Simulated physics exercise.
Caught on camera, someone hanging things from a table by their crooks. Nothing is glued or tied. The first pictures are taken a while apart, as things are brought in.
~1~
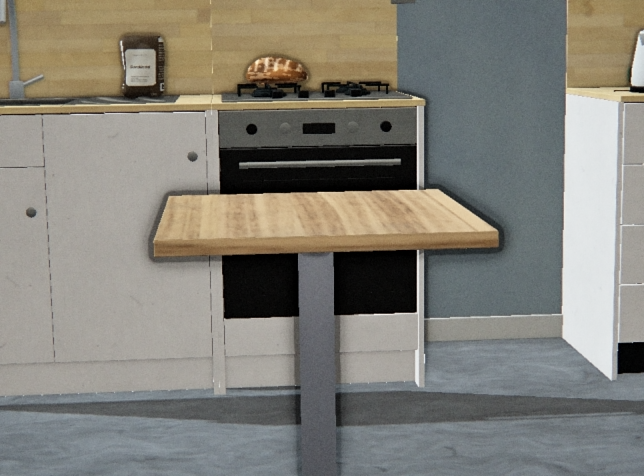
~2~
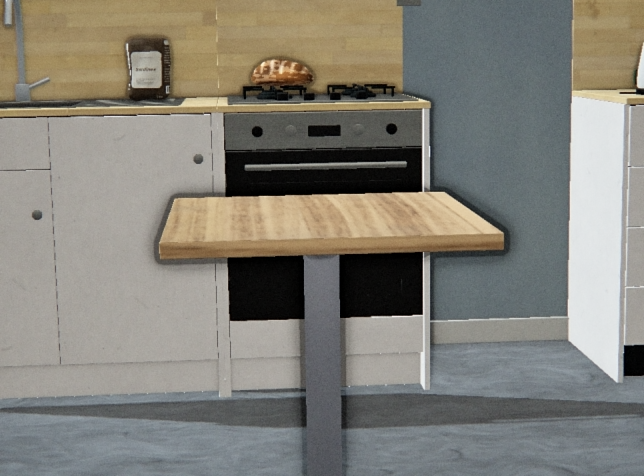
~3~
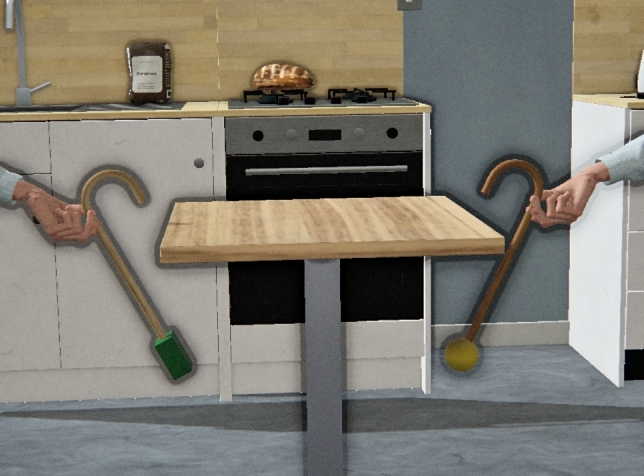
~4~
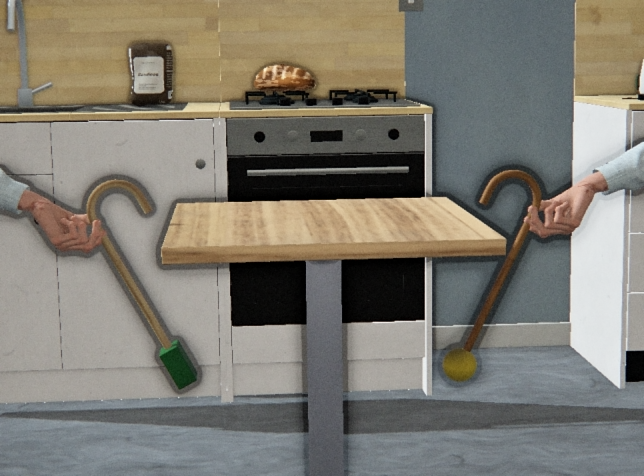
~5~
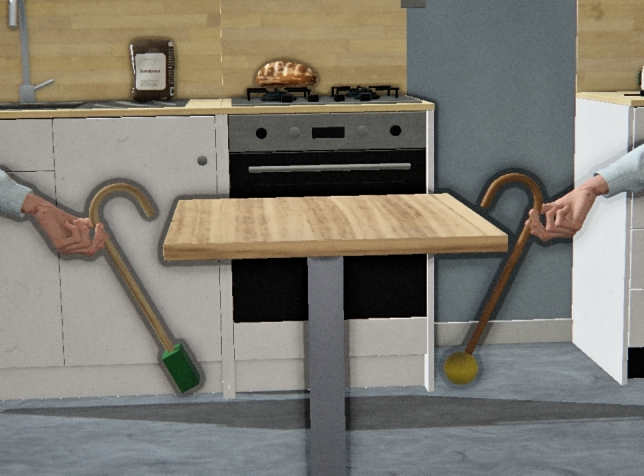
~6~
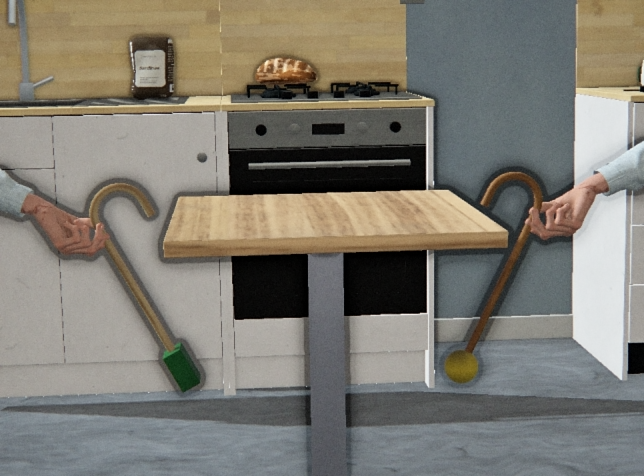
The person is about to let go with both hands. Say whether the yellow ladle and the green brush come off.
Here the yellow ladle slips off; the green brush slips off.
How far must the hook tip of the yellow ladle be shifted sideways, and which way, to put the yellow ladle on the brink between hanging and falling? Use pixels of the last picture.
About 8 pixels left.
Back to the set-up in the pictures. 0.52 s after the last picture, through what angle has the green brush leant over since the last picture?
Roughly 40°.
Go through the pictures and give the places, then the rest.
The first picture shows table (315, 219).
The second picture shows table (321, 221).
The third picture shows still on the way; yellow ladle (485, 264); table (322, 225).
The fourth picture shows still on the way; green brush (154, 279); table (323, 226).
The fifth picture shows still on the way; yellow ladle (484, 278); table (325, 223).
The sixth picture shows in place, still held; yellow ladle (485, 276); green brush (158, 282); table (325, 219).
Then, 0.26 s on from there, yellow ladle on its way down near (484, 391); green brush on its way down near (163, 399).
Then, 0.42 s on from there, yellow ladle on its way down near (512, 470); green brush on its way down.
Then, 0.52 s on from there, yellow ladle on its way down; green brush on its way down.
In the end, the yellow ladle drops past the edge; the green brush drops past the edge.
